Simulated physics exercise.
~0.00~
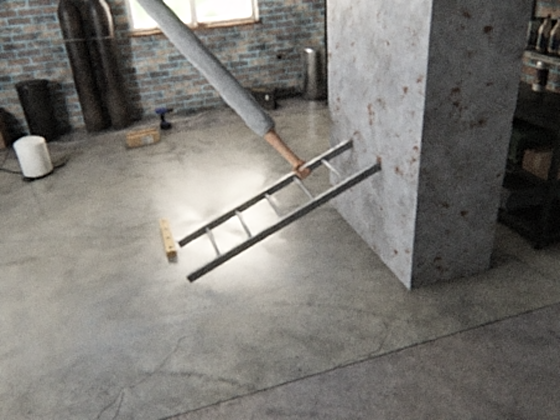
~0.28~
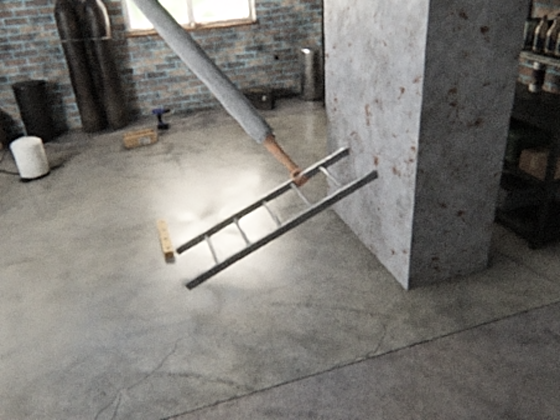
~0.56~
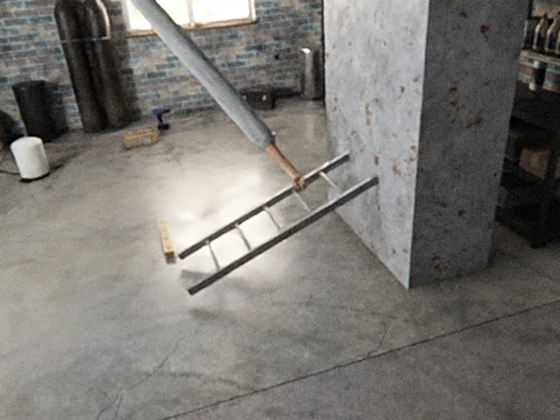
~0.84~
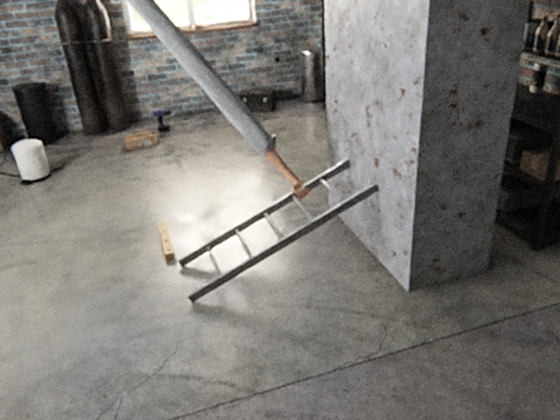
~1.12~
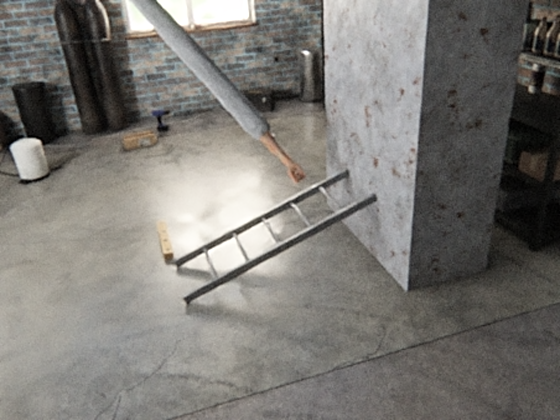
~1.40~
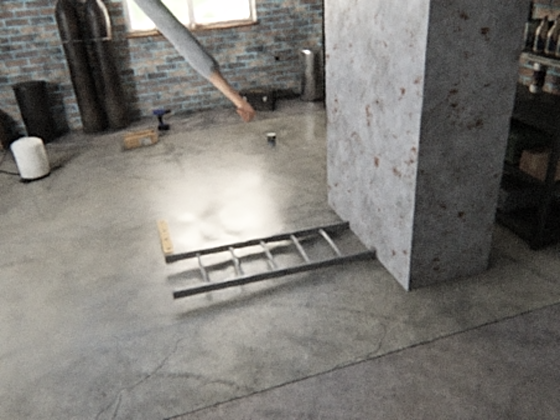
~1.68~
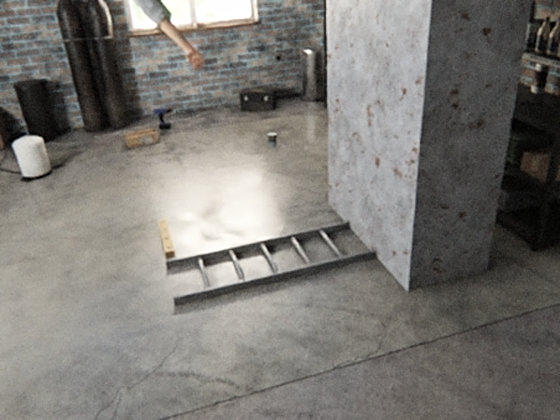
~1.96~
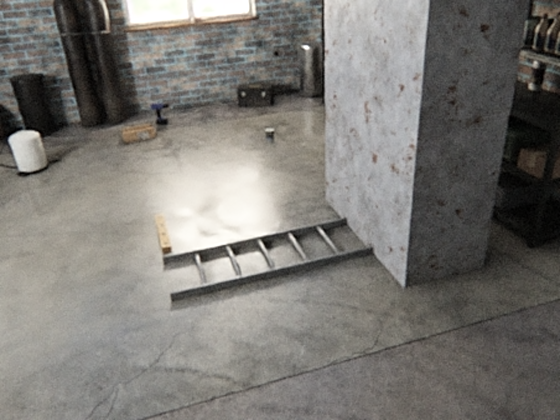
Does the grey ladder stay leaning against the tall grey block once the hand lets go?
No, the ladder slides down after the hand releases it and ends up lying on the floor next to the block.
